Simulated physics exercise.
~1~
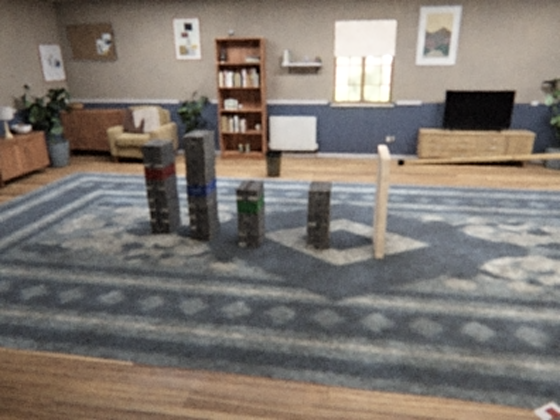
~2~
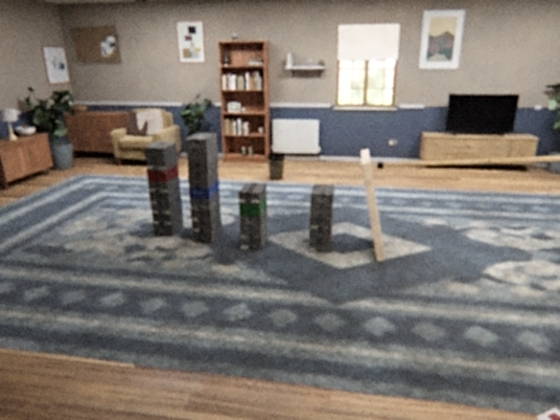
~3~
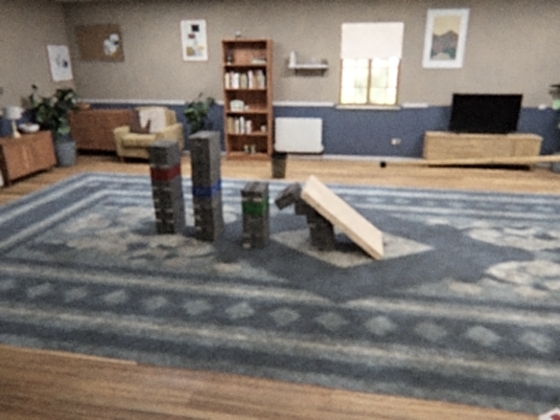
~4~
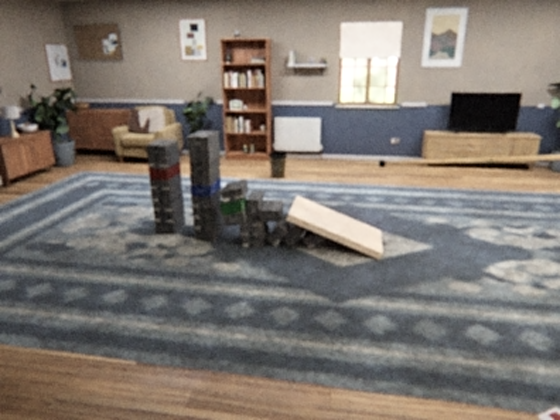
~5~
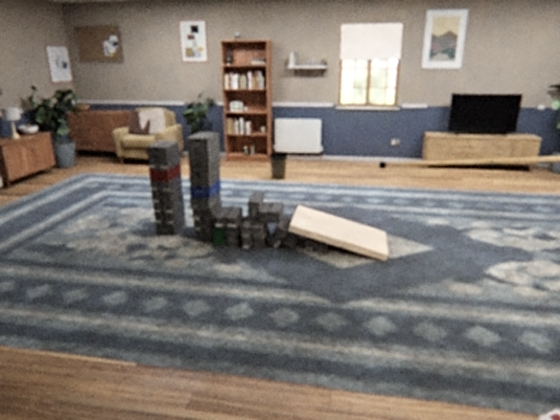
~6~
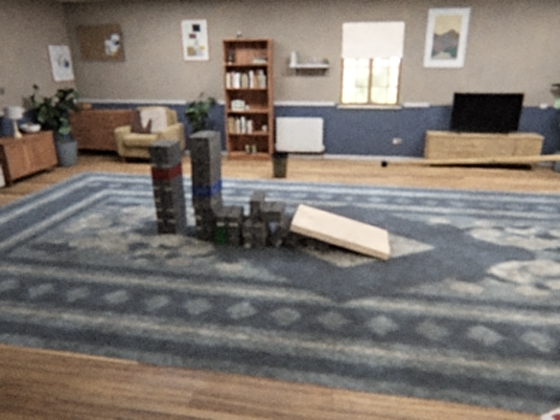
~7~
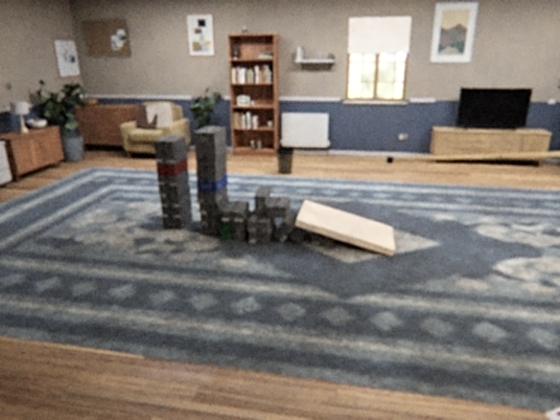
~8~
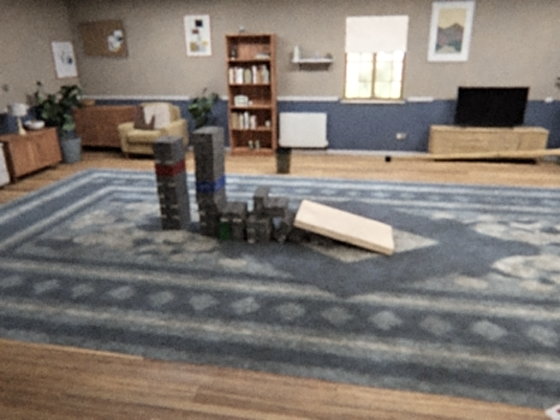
In the video, an upright pale board on a patterned rug tips left onto a row of dark stacked boxes, toppling the nearest stack and then the one with the green box, while the taller stacks with blue and red boxes stay standing and the board rests slanted on the fallen boxes.
